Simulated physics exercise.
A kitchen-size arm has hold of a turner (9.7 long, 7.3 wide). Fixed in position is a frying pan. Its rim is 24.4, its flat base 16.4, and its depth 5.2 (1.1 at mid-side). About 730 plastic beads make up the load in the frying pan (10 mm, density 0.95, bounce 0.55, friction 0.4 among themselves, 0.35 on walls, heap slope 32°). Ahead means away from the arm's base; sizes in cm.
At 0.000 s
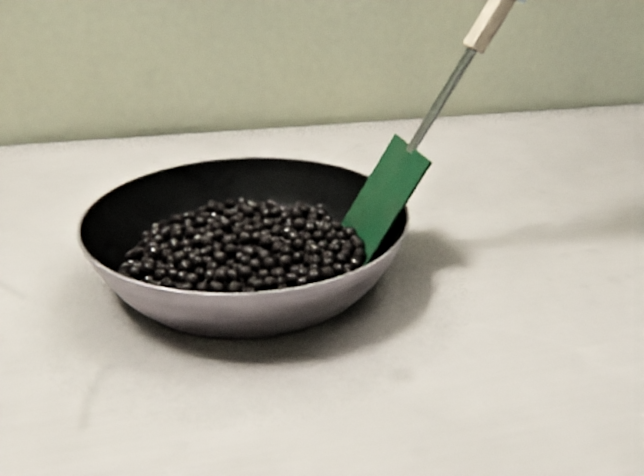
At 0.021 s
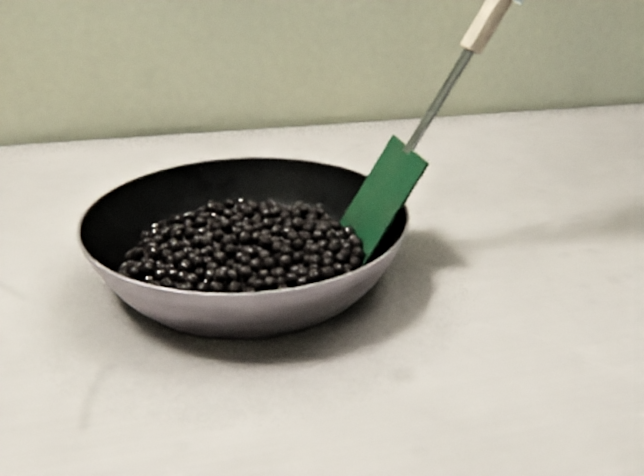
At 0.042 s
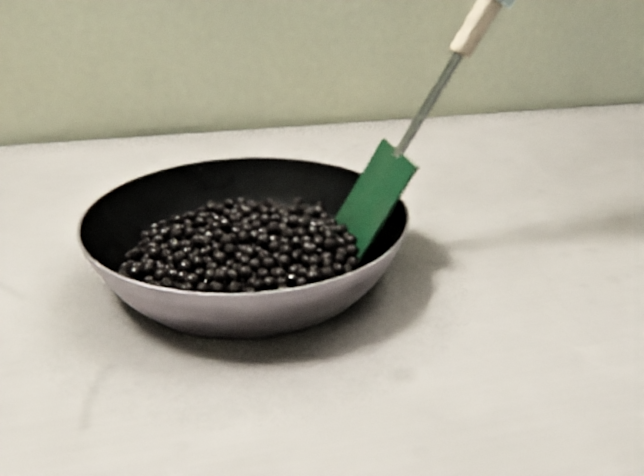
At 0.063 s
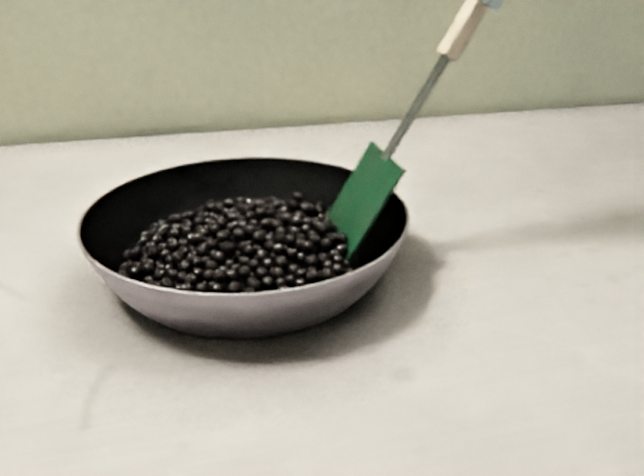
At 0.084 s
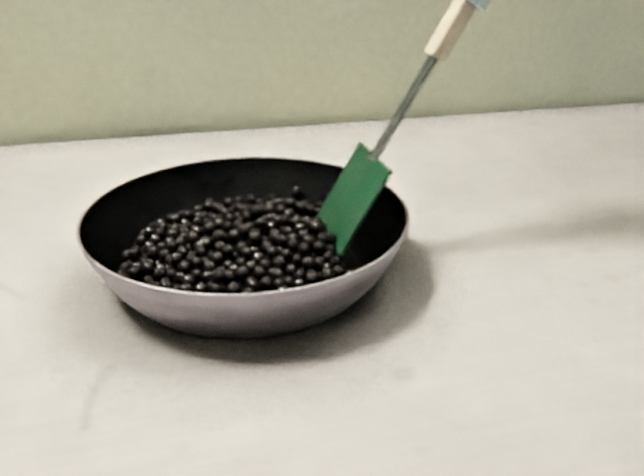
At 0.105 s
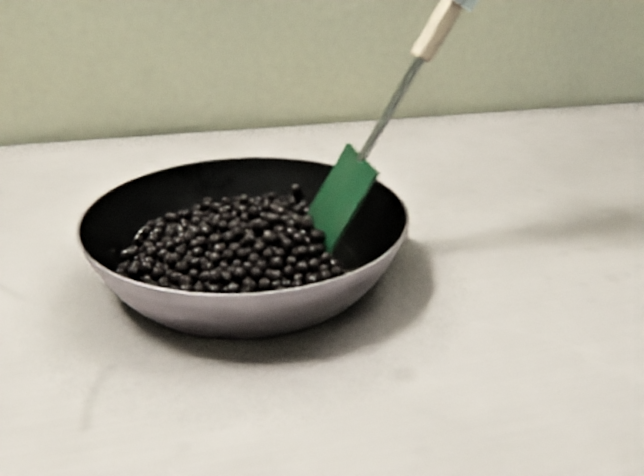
At first, a green turner with a pale handle leans at the right side of a shallow frying pan heaped with small black beads. The turner then slides steadily left into the beads, pushing those on the right inward, while the pan stays still on the pale surface.
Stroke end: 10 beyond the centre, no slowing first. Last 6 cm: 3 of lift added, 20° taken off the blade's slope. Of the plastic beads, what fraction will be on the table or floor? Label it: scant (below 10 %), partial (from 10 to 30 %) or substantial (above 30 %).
Partial (from 10 to 30 %).
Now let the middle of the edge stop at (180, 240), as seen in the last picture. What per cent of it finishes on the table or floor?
Roughly 0 per cent, I'd say.
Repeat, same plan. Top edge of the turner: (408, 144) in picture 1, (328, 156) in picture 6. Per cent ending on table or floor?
Near 25 in a hundred.
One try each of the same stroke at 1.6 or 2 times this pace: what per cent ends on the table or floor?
Around 25 per cent and around 30 per cent.
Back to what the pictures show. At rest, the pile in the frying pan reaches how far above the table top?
Some 5.0 cm above the table.
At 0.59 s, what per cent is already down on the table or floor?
Close to 15 per cent of the load.
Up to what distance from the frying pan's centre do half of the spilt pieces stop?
Roughly 22 centimetres.
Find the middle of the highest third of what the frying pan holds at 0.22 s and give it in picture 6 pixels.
At about (211, 243).
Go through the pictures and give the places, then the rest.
The turner top edge at (413, 147), sloping 60°; upper third of the load around (253, 245), from x 125 to 365, top at y 205; 729 in the frying pan, in the first picture.
The turner top edge at (410, 148), sloping 60°; upper third of the load around (253, 244), from x 120 to 365, top at y 205, in the second picture.
The turner top edge at (400, 152), sloping 60°; upper third of the load around (255, 241), from x 120 to 365, top at y 200, in the third picture.
The turner top edge at (387, 155), sloping 60°; upper third of the load around (254, 240), from x 120 to 365, top at y 195, in the fourth picture.
The turner top edge at (375, 156), sloping 60°; upper third of the load around (251, 239), from x 120 to 365, top at y 190, in the fifth picture.
The turner top edge at (363, 156), sloping 60°; upper third of the load around (248, 239), from x 120 to 360, top at y 190; 729 in the frying pan, in the sixth picture.
After 0.22 s, sloping 60°, highest piece 5 above the table; 729 in the frying pan.
After 0.33 s, sloping 52°, highest piece 6 above the table; 729 in the frying pan.
After 0.59 s, sloping 40°, highest piece 7 above the table; 585 in the frying pan, 120 on the table or floor, 24 on the blade or in flight.
After 1.64 s, sloping 40°, highest piece 5 above the table; 585 in the frying pan, 144 on the table or floor.
In the end, 585 in the frying pan, 144 on the table or floor. That is 20 % on the table or floor.
